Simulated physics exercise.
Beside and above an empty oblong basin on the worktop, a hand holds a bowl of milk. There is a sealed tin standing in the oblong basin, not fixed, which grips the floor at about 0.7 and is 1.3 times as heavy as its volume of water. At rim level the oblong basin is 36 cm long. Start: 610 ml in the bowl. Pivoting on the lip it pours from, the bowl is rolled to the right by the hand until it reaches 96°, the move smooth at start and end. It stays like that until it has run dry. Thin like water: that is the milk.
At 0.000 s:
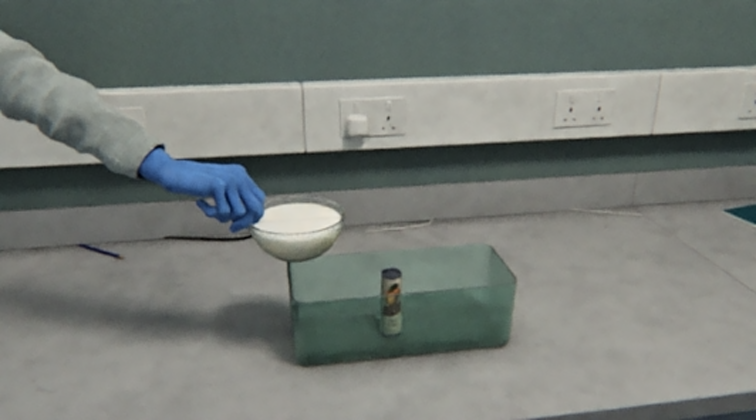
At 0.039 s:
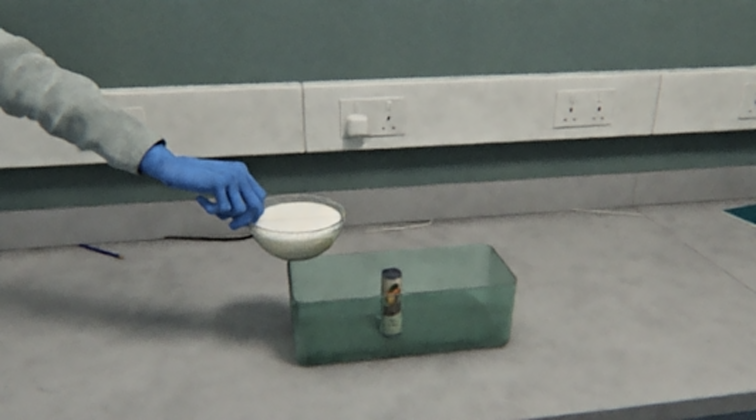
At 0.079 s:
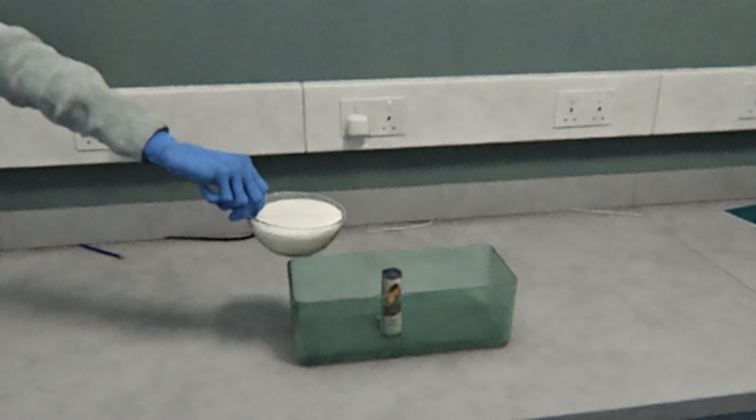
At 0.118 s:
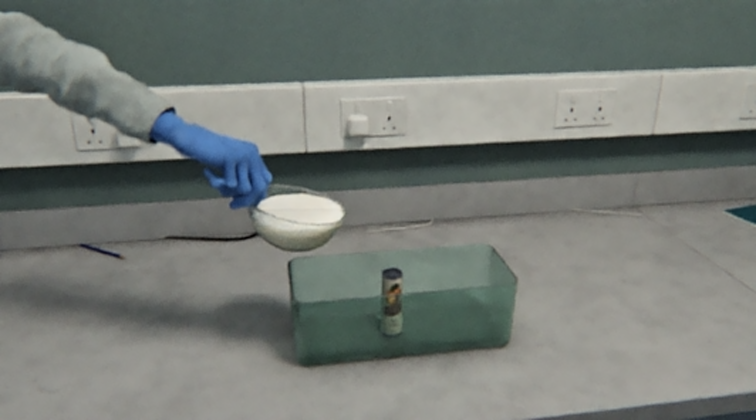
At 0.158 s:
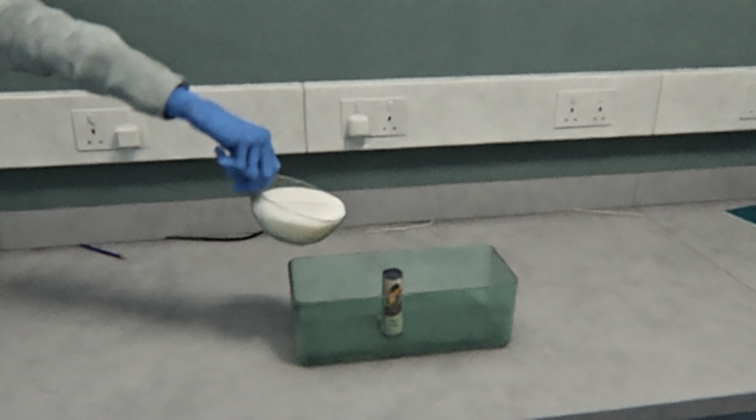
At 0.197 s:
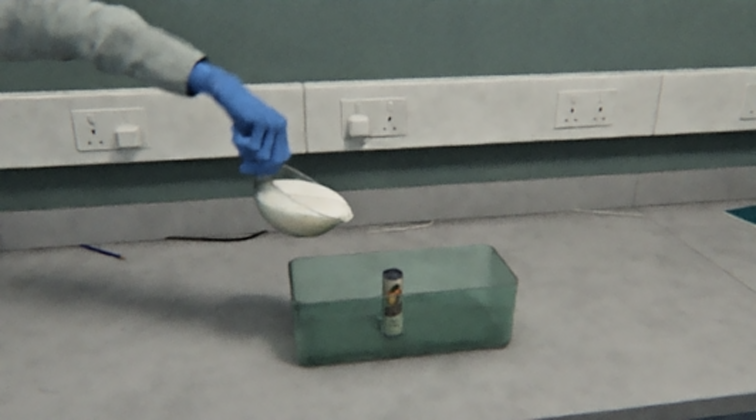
A blue-gloved hand gradually tilts a glass bowl of milk rightward above an oblong basin.
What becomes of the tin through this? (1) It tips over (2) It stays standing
2, it stays standing.
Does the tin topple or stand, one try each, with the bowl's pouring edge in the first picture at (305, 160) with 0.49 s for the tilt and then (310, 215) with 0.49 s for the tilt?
In the first try it remains standing; in the second it comes down.
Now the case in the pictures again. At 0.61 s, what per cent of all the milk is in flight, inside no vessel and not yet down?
Roughly 6 per cent.
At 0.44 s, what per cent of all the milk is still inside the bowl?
About 20 percent.
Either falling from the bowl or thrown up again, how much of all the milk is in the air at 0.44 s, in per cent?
It comes to roughly 66 per cent.
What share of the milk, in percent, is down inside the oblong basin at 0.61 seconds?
Roughly 94 %.
Then, 0.44 s in, the tilt is 93° and 20 per cent is still to pour; the tin stands where it began.
Then, 0.61 s in, the tilt is 96° and 0 per cent is still to pour; the tin stands where it began.
Then, 0.79 s in, the tilt is 96° and 0 per cent is still to pour; the tin stands where it began.
Then, 0.99 s in, the tilt is 96° and 0 per cent is still to pour; the tin stands where it began.
Finally, the tin stands where it began.
